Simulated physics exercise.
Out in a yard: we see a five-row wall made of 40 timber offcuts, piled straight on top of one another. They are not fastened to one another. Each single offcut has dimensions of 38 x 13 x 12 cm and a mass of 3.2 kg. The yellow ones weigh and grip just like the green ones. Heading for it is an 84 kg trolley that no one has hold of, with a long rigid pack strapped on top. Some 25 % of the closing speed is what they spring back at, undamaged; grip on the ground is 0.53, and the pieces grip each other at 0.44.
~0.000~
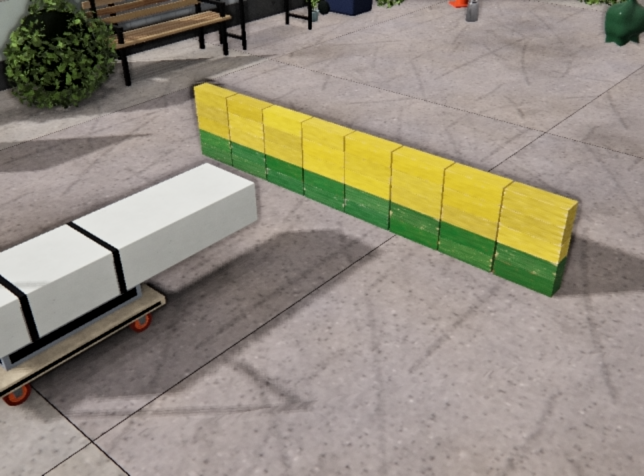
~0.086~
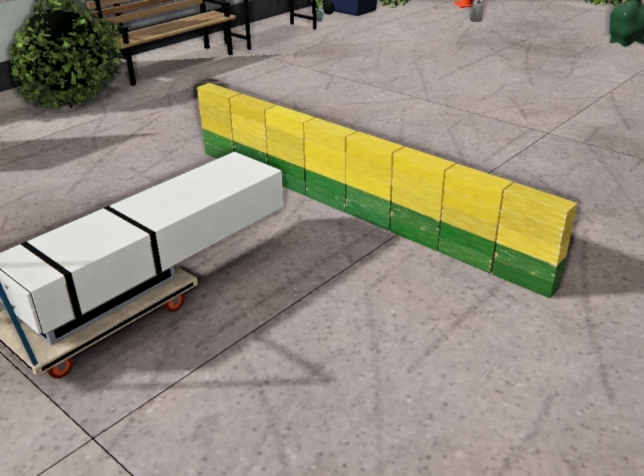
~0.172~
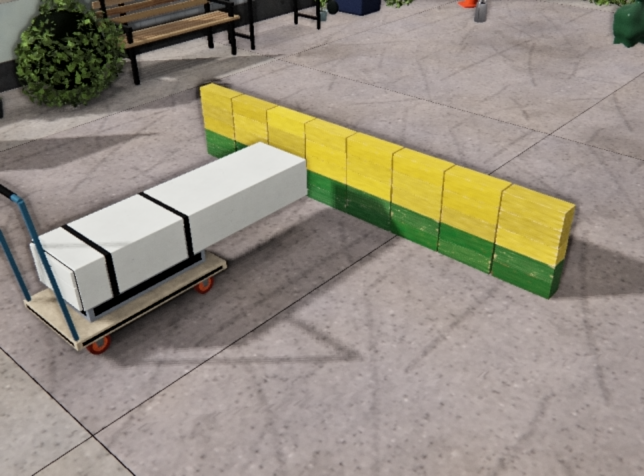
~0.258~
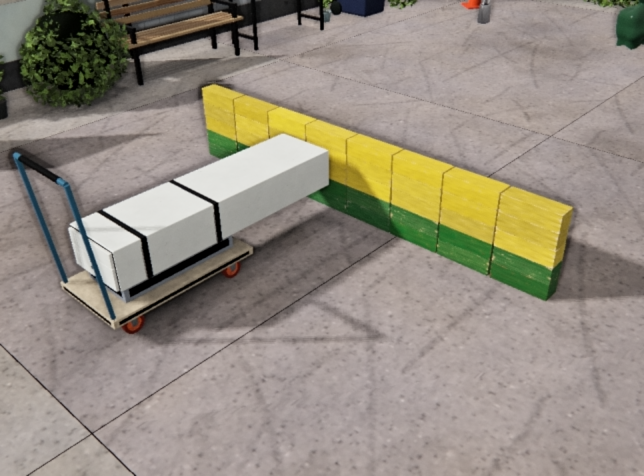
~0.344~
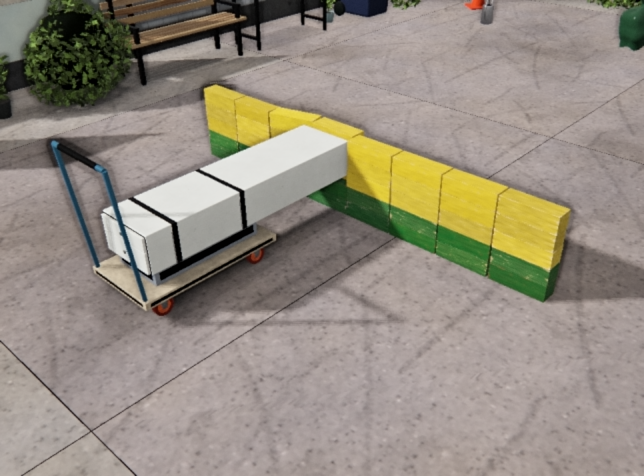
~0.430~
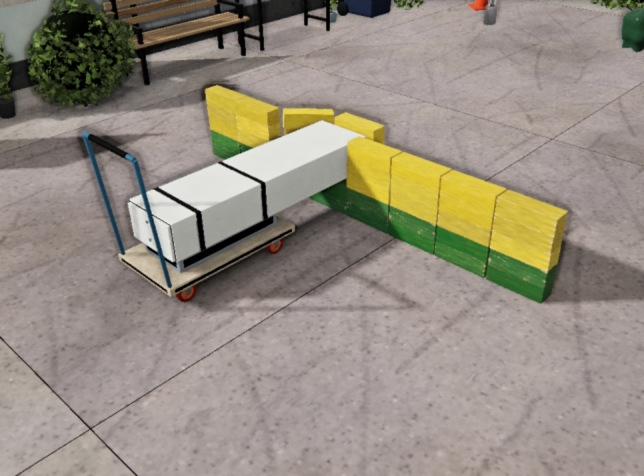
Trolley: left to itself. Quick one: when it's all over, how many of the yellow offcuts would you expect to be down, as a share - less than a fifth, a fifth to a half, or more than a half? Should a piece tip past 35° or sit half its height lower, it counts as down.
I'd say a fifth to a half.
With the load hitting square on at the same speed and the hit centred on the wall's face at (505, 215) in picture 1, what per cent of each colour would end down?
Down at the end: Green 10 percent, yellow 20 percent.
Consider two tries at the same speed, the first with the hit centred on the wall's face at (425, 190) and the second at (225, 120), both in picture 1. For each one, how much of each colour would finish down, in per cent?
You'd get green at 10 followed by 10, and yellow at 40 followed by 20 percent.
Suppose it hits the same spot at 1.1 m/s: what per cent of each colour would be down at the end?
The green would finish 10 in a hundred down, the yellow 20 in a hundred.
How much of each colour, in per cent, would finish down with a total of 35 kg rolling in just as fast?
Result: Green 10, yellow 20 %.
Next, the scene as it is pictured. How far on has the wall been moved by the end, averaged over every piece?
Around 25 centimetres.
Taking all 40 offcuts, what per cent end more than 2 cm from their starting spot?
I count 40 % as shifted.
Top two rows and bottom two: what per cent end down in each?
Of the top ones 40 percent, of the bottom ones 10 percent.
After 0.78 s, load 89 cm past the wall's line, still rolling; 6 of the 24 yellow offcuts down (6 of 40 in all colours); top yellow offcut unmoved.
After 1.46 s, load 1.72 m past the wall's line, still rolling; 6 of the 24 yellow offcuts down (7 of 40 in all colours); top yellow offcut unmoved; top green offcut 11 mm from its place.
In the end (3.1 s), load 2.36 m past the wall's line, still rolling; 9 of the 24 yellow offcuts down (11 of 40 in all colours); top yellow offcut unmoved; top green offcut 11 mm from its place. That is 38 per cent. From the last view, middles, top yellow offcut near (530, 213), top green offcut near (419, 220).
